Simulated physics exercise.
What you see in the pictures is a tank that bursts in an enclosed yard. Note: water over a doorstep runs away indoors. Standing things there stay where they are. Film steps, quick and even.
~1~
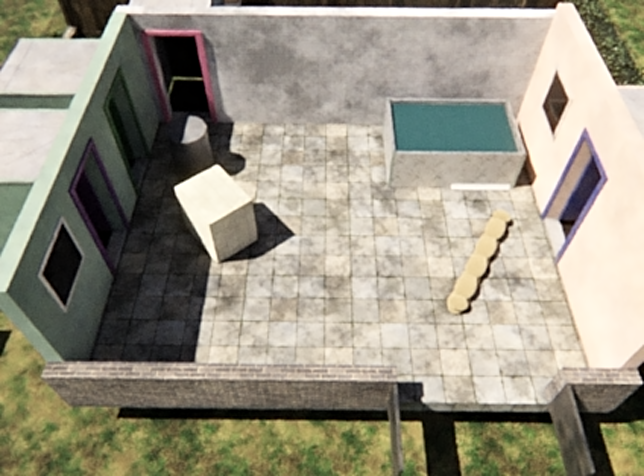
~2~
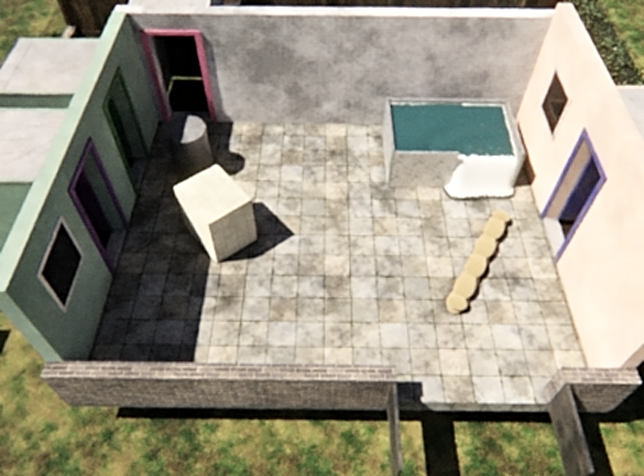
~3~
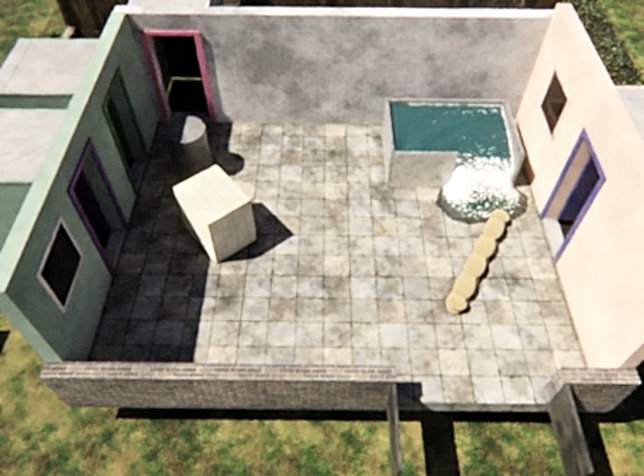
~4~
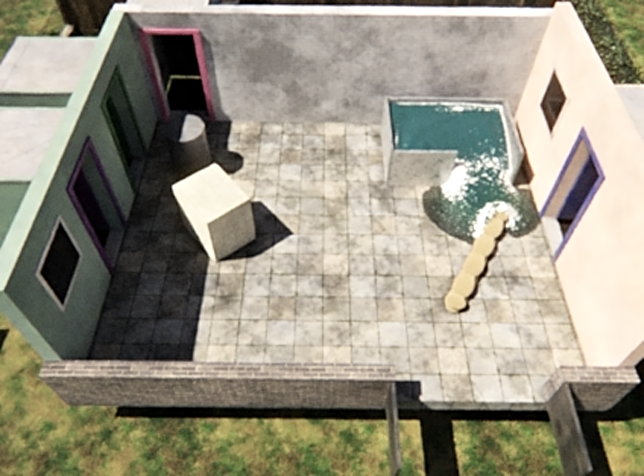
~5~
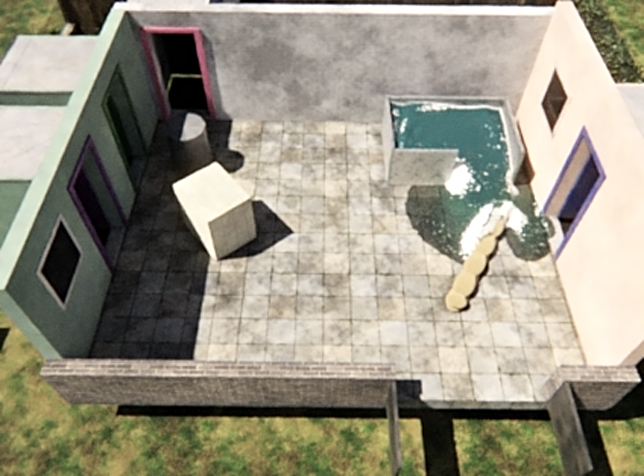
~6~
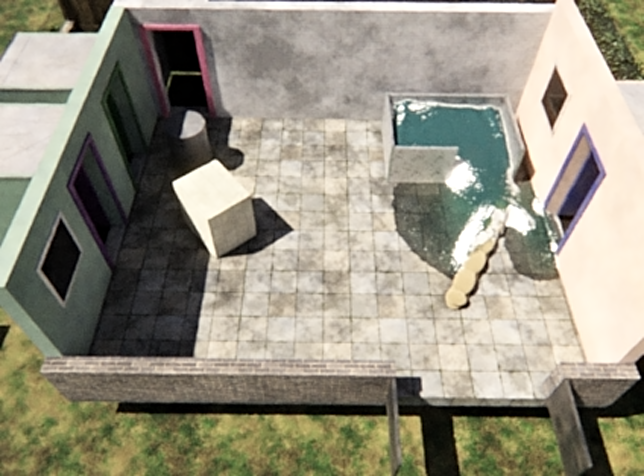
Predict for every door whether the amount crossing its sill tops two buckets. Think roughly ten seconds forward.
The green door does not top it. The pink door does not top it. The blue door tops it. The purple door does not top it.
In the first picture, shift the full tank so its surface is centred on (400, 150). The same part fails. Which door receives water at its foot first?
Observation: The blue one.
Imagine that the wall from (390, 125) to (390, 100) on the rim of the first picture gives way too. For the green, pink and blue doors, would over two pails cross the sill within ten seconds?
So green crosses the limit, pink crosses the limit and blue remains below the limit.
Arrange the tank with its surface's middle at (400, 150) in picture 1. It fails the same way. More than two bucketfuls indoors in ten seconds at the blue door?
Checking them one by one, the blue door remains below.
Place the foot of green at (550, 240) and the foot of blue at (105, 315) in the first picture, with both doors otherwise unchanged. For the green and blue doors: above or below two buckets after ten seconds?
Note: Green door beats the limit, blue door beats the limit.
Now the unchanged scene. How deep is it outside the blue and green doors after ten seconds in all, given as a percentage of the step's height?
Close to 90 per cent for the first one and close to 90 per cent for the second.
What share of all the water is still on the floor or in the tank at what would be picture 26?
I make it around 82 per cent.
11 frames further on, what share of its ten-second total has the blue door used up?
Near 55 per cent, give or take.
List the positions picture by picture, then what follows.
Still water in the open tank at (453, 128), in the first picture.
Water pours out at (483, 174) and has run to (513, 190), in the second picture.
The front is at (457, 217), out from the gap at (481, 176), in the third picture.
Water pours out at (480, 176) and has run to (474, 241), in the fourth picture.
The front is at (462, 261), out from the gap at (481, 175), in the fifth picture.
Water pours out at (481, 172) and has run to (554, 274), in the sixth picture.
A moment on, water covers 25 % of the floor; the green door not reached, the pink door not reached, the blue door far over two buckets in, the purple door not reached.
Next, water covers 40 % of the floor; the green door not reached, the pink door not reached, the blue door far over two buckets in, the purple door not reached.
Then, water covers 50 % of the floor; the green door not reached, the pink door not reached, the blue door far over two buckets in, the purple door not reached.
Later, water covers 70 % of the floor; the green door wet at the sill, nothing in, the pink door not reached, the blue door far over two buckets in, the purple door wet at the sill, nothing in.
In the end, water covers 90 % of the floor; the green door under two buckets in, the pink door under two buckets in, the blue door far over two buckets in, the purple door wet at the sill, nothing in.
